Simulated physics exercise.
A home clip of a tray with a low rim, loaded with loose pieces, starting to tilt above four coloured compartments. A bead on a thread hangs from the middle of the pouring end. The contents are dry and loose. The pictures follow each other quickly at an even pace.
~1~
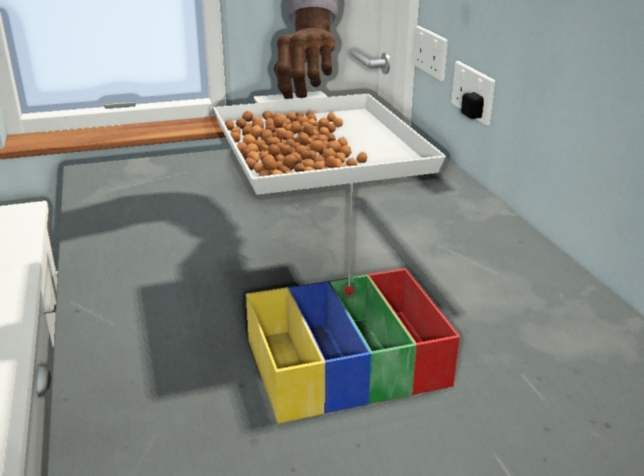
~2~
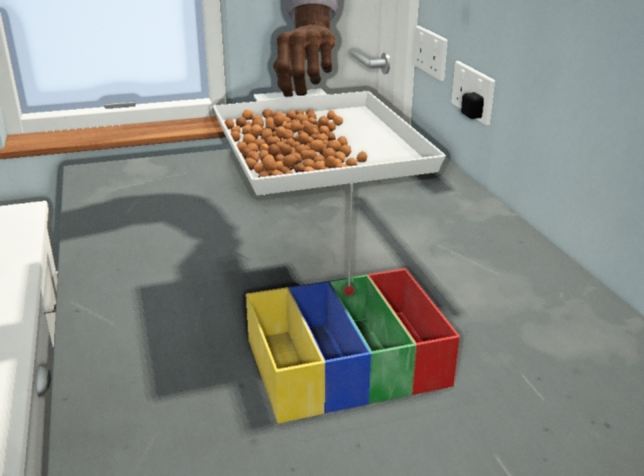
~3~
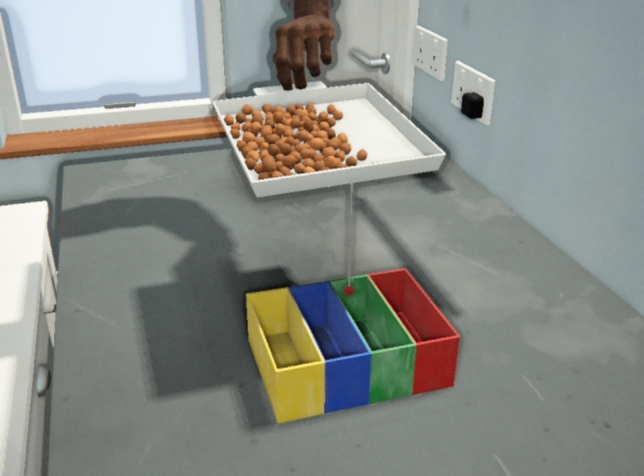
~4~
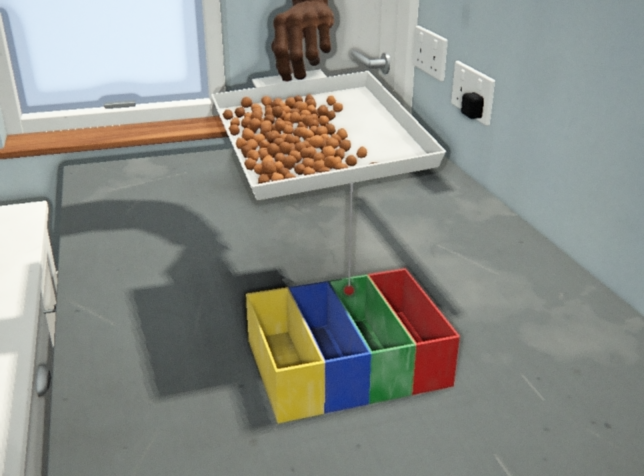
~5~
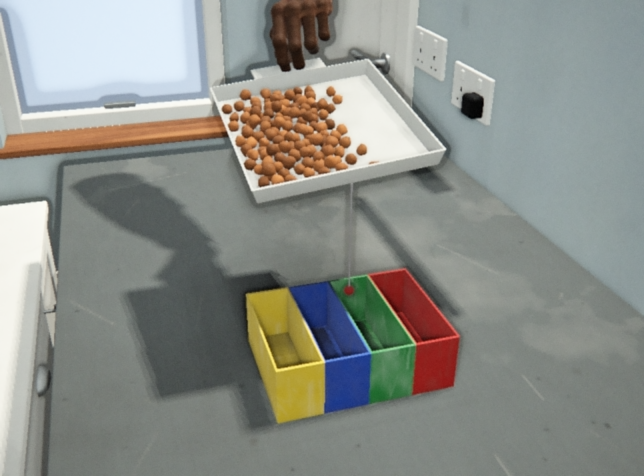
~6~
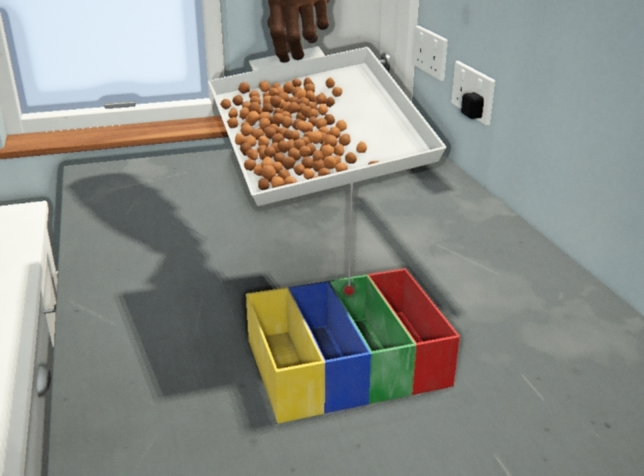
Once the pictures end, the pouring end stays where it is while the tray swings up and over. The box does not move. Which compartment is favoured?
The yellow one ends fullest.
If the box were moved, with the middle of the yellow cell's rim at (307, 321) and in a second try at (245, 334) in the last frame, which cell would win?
The first try: Yellow. The second: Blue.
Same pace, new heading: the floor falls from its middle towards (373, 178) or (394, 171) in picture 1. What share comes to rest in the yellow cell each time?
Near 0 % and 0 %.
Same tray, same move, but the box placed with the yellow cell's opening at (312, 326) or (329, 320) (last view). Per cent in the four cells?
Roughly 30 per cent, and 20 per cent.
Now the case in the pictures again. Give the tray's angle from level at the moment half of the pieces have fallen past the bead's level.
At about 105°.
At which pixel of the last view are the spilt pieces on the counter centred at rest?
Around (185, 414).
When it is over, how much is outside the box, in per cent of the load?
It comes to 30 per cent or so.
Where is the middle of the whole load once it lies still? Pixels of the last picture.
Close to (284, 374).
Just after the last frame, tray tipped steeply; almost all on the tray; just a few falling or outside the box.
A moment on, tray tipped right over; the larger part on the tray; about a tenth in the yellow cell; about a tenth falling or outside the box.
Further on, tray tipped past a quarter turn; roughly half in the yellow cell; about a tenth in the blue cell; just a few in the green cell; just a few in the red cell; roughly a third falling or outside the box.
When it is over, tray tipped past a quarter turn; roughly half in the yellow cell; about a tenth in the blue cell; just a few in the green cell; just a few in the red cell; roughly a third outside the box.
